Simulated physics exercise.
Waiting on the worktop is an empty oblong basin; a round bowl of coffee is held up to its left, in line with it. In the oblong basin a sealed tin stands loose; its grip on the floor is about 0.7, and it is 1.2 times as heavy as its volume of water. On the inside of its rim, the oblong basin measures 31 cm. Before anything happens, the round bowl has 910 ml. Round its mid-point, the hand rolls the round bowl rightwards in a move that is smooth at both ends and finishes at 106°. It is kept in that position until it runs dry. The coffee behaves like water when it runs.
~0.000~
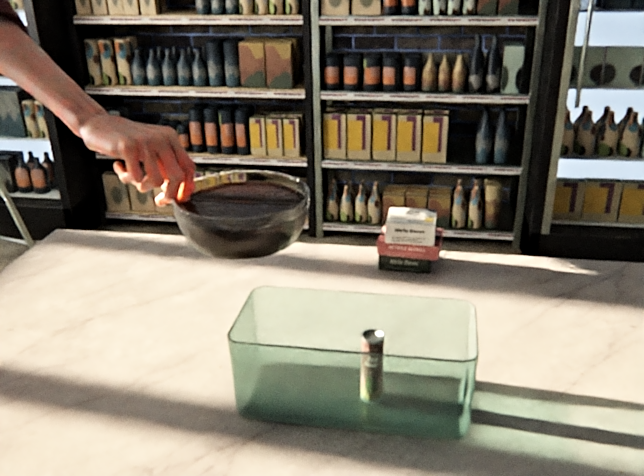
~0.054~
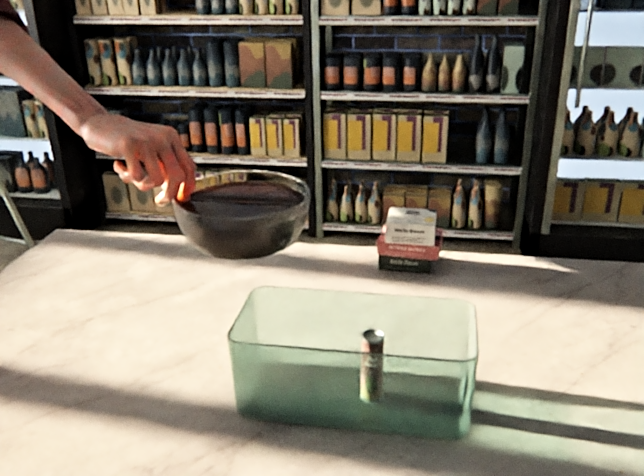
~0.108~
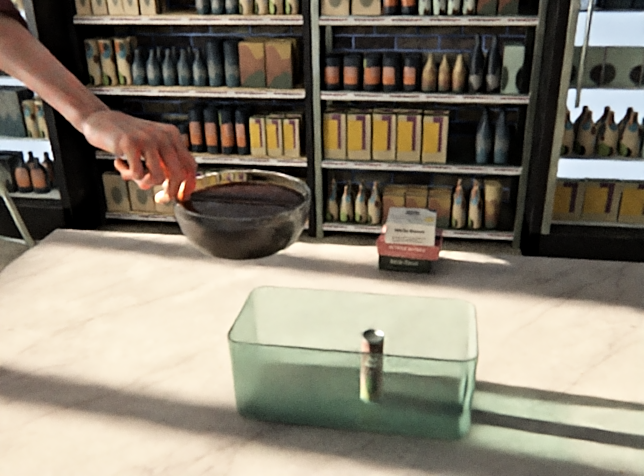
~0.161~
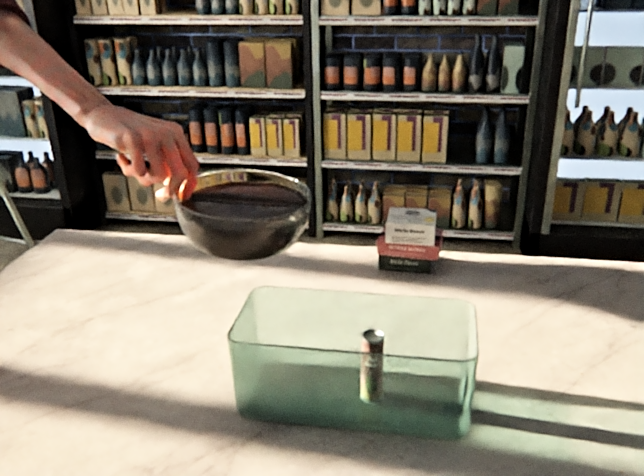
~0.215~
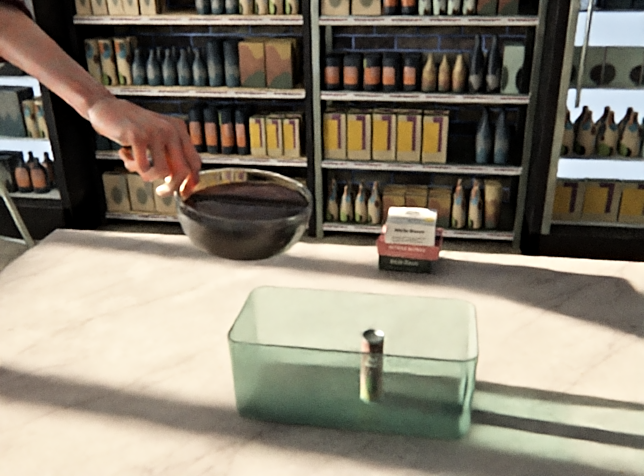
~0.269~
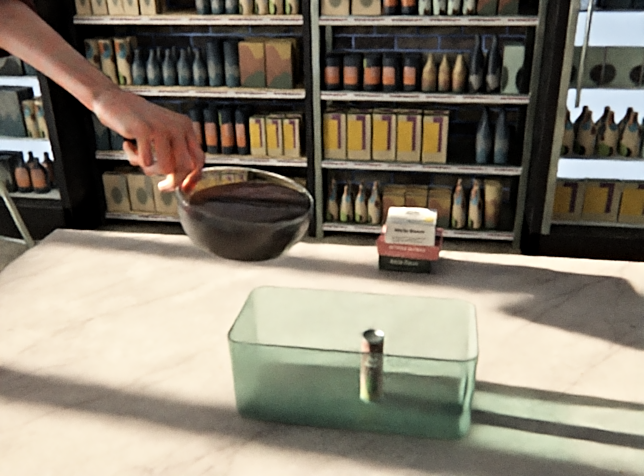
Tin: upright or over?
It stays vertical.
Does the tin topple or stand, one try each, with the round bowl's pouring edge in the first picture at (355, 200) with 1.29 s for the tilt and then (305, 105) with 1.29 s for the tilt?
First it stays on its base; then it stays on its base.
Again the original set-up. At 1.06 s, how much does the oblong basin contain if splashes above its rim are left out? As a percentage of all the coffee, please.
Roughly 92 per cent.
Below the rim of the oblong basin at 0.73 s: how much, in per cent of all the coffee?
At that time the basin holds about 24 per cent of the liquid.
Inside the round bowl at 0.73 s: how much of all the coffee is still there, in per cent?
Around 42 percent.
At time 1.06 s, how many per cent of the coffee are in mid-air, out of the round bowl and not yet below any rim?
Close to 5 %.
Then, 0.73 s in, the tilt is 63° and 42 per cent is still to pour; the tin stands where it began.
Then, 1.06 s in, the tilt is 98° and 2 per cent is still to pour; the tin stands where it began.
Then, 1.41 s in, the tilt is 106° and 0 per cent is still to pour; the tin stands where it began.
Then, 1.79 s in, the tilt is 106° and 0 per cent is still to pour; the tin stands where it began.
Finally, the tin stands where it began.
